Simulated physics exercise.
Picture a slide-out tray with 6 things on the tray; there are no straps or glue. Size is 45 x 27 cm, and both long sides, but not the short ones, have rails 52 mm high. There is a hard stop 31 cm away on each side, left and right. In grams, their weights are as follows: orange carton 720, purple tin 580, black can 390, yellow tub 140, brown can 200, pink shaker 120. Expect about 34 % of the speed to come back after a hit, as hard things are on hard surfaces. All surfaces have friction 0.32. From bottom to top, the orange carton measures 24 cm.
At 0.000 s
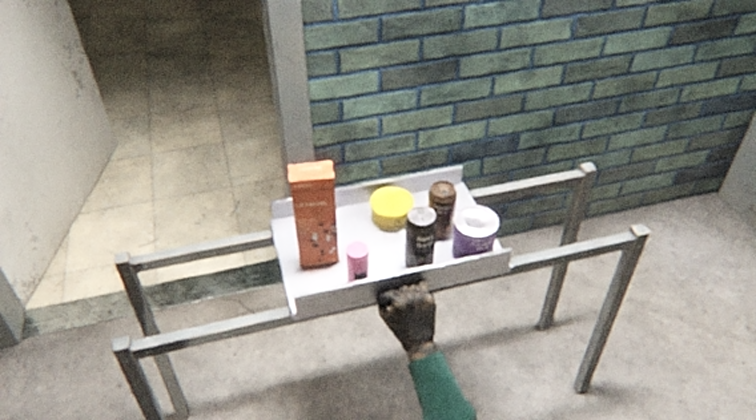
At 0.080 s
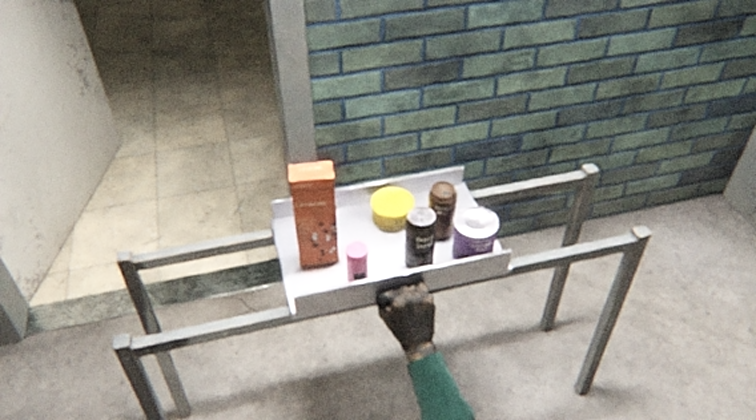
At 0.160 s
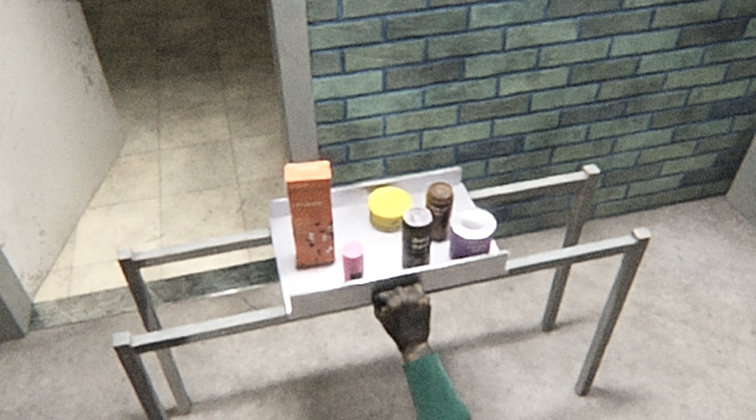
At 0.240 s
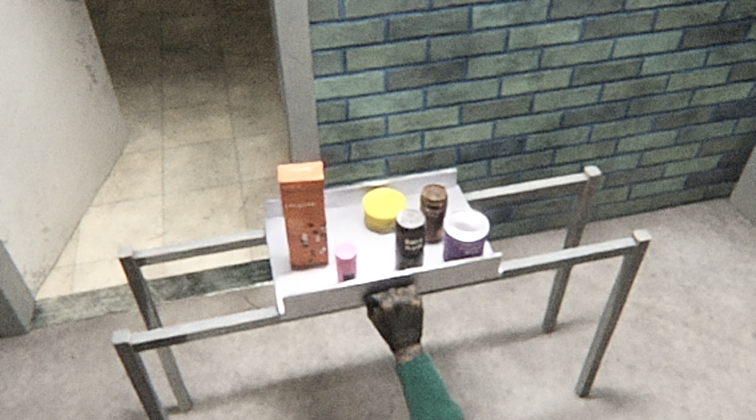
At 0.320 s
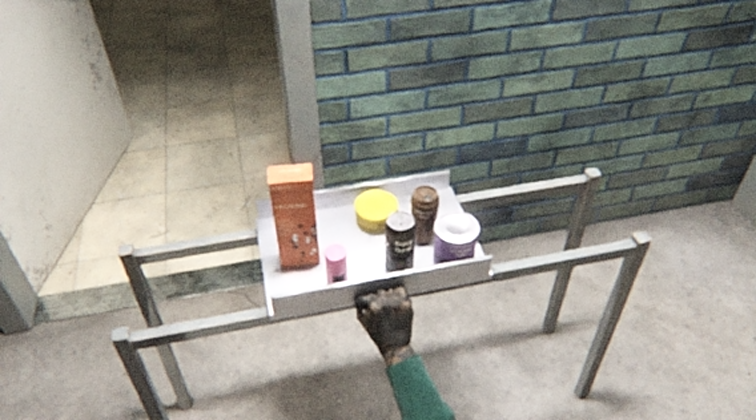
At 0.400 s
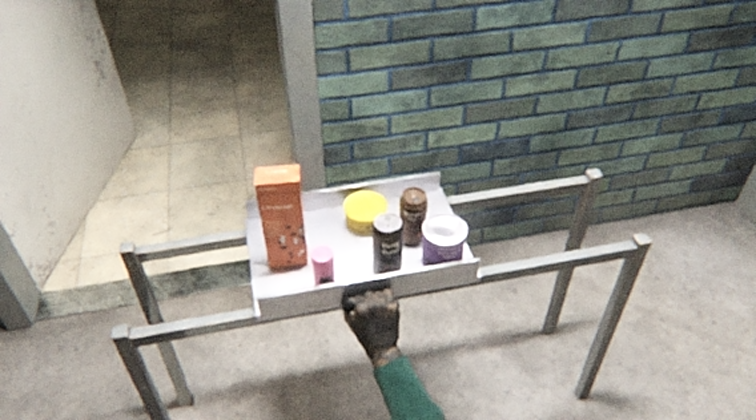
A gloved hand slides a white tray of small containers slowly left along metal rails.
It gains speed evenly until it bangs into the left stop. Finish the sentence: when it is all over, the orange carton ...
The orange carton has come off the tray.
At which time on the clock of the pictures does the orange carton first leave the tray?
I'd say around the 1.0 s mark.
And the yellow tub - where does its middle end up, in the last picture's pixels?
Roughly at (216, 238) in the last picture.
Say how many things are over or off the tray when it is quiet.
The count comes out at 1.
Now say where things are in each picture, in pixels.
The first frame shows tray midway; orange carton (315, 216); purple tin (474, 237).
The second frame shows tray midway; yellow tub (393, 210); brown can (442, 211).
In the third frame, tray has slid 1 cm left; pink shaker (354, 266); purple tin (471, 239).
In the fourth frame, tray has slid 2 cm left; black can (410, 243); yellow tub (385, 211).
In the fifth frame, tray has slid 4 cm left; brown can (424, 215); pink shaker (337, 268).
In the sixth frame, tray has slid 6 cm left; orange carton (283, 219); purple tin (443, 246).
After 0.90 s, tray has slid 31 cm left; orange carton slid 4 cm near (138, 242); brown can slid 4 cm; black can slid 4 cm.
After 1.00 s, tray has slid 31 cm left; orange carton leaning 4° near (117, 245); pink shaker slid 7 cm; purple tin slid 7 cm.
After 1.40 s, tray has slid 31 cm left; orange carton now off the tray; yellow tub slid 8 cm; purple tin slid 8 cm.
After 1.70 s, tray has slid 31 cm left; yellow tub slid 8 cm; purple tin slid 8 cm; brown can slid 8 cm.
At rest (1.8 s), off the tray, orange carton; not toppled but over 5 cm from the start, purple tin, black can, yellow tub, brown can and pink shaker.
